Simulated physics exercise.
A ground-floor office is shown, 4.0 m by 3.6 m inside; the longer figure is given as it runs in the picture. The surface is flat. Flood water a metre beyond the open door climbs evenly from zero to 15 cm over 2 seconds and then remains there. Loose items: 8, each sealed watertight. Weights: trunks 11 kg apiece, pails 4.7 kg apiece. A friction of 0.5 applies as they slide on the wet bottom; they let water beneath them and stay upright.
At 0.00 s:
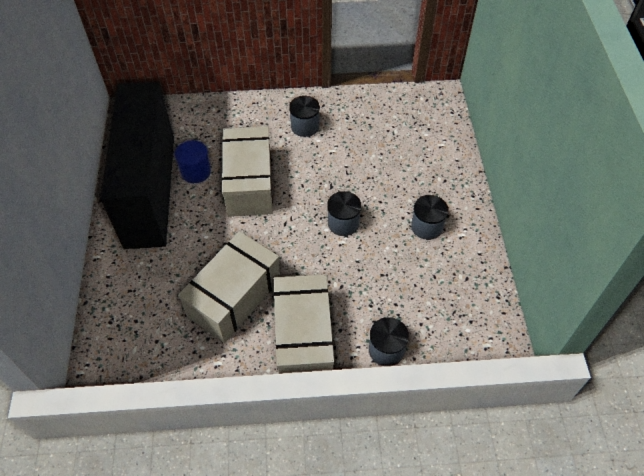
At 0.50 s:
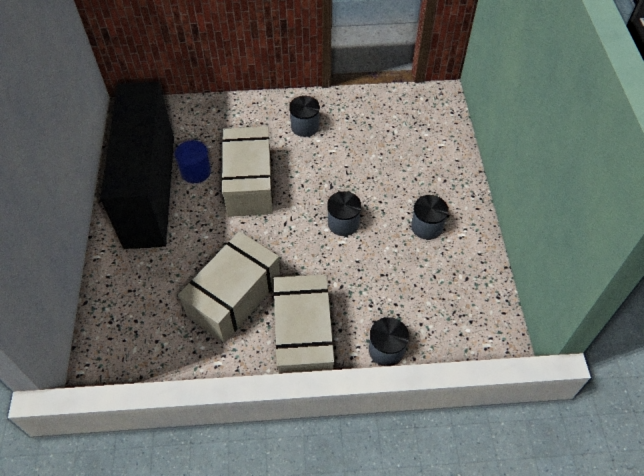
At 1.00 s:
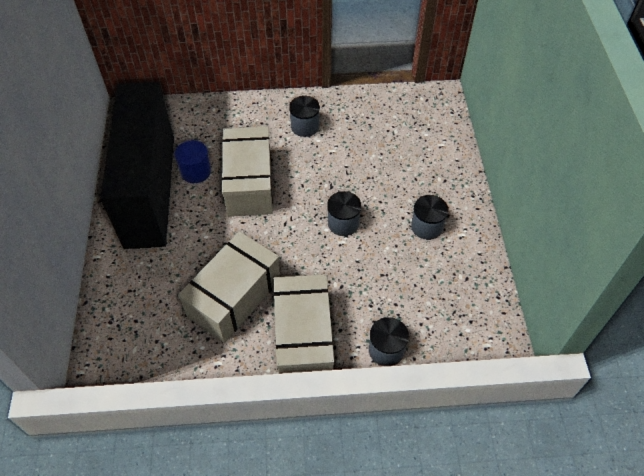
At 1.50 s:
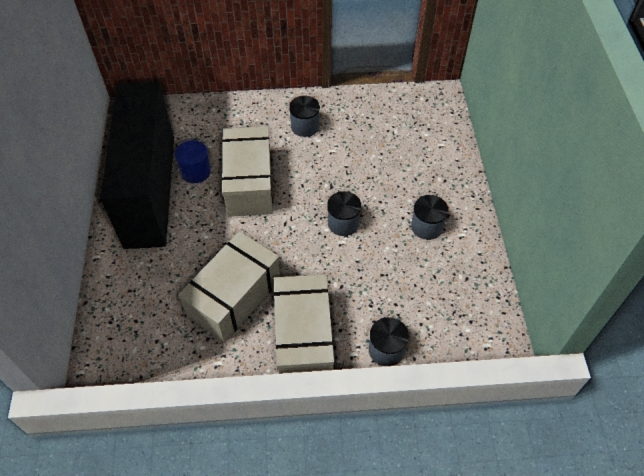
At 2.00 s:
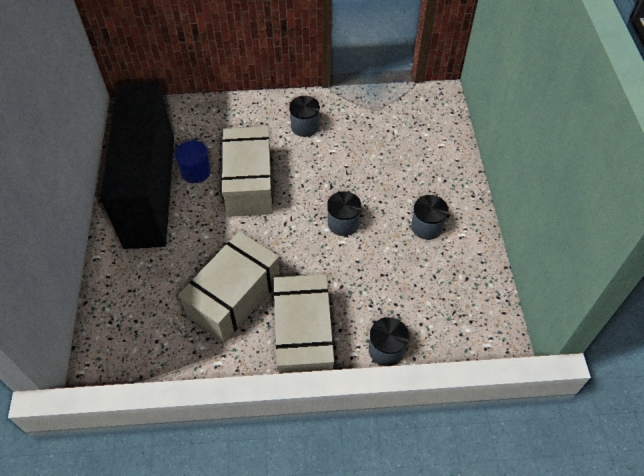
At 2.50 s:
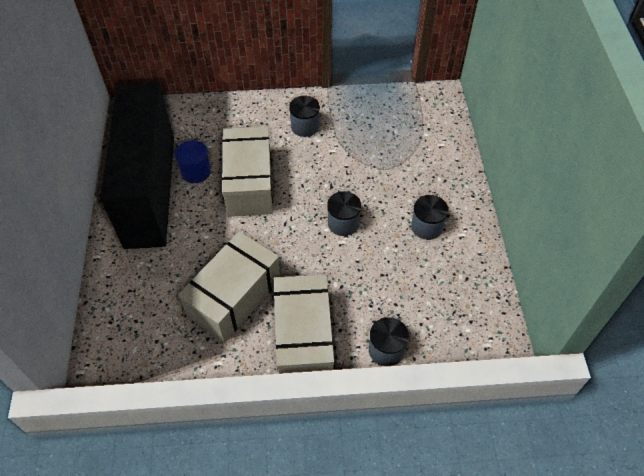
The clip opens on a walled room with pale strapped trunks, dark pails, a blue pail and a tall black cabinet, all standing still. Bluish water covers the paving outside, then slips through the doorway at the back and spreads across the speckled floor in a rounded patch, while the objects stay put.
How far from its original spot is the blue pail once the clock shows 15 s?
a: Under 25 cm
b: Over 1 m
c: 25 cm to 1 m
Answer: C.
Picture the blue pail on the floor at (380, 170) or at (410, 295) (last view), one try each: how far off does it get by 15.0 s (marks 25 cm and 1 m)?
Try one - it is swept a long way; try two - it is swept a long way.
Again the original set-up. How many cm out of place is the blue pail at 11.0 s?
0 cm, give or take.
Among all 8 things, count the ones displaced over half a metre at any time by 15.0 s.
It adds up to 7.
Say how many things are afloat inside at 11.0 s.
The number is 5.
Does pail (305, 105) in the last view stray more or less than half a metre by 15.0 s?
It is within.
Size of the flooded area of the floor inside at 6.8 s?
I'd estimate close to 10.5 m2.
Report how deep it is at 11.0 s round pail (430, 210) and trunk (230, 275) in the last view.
8 and 7 cm.
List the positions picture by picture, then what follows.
The blue pail at (191, 152) rests on the ground; water covers 0.0 m2; 0 of 8 have shifted, in the first frame.
The blue pail at (191, 152) rests on the ground; 0.0 m2 under water; 0 of 8 have shifted, in the second frame.
The blue pail at (191, 152), on the bottom; 0.0 m2 under water; 0 of 8 have shifted, in the third frame.
The blue pail at (191, 152), on the bottom; water covers 0.0 m2; 0 of 8 have shifted, in the fourth frame.
The blue pail at (191, 152) rests on the ground; water covers 0.2 m2; 0 of 8 have shifted, in the fifth frame.
The blue pail at (191, 152) rests on the ground; 1.0 m2 under water; 0 of 8 have shifted, in the sixth frame.
After 3.5 s the blue pail is near (191, 152), 0.0 m from its start, aground; 0 afloat.
After 6.8 s the blue pail is near (191, 152), 0.0 m from its start, aground; 0 afloat.
After 11.0 s the blue pail is near (191, 152), 0.0 m from its start, aground; 5 afloat.
After 15.0 s the blue pail is near (228, 107), 0.7 m from its start, afloat; 8 afloat.
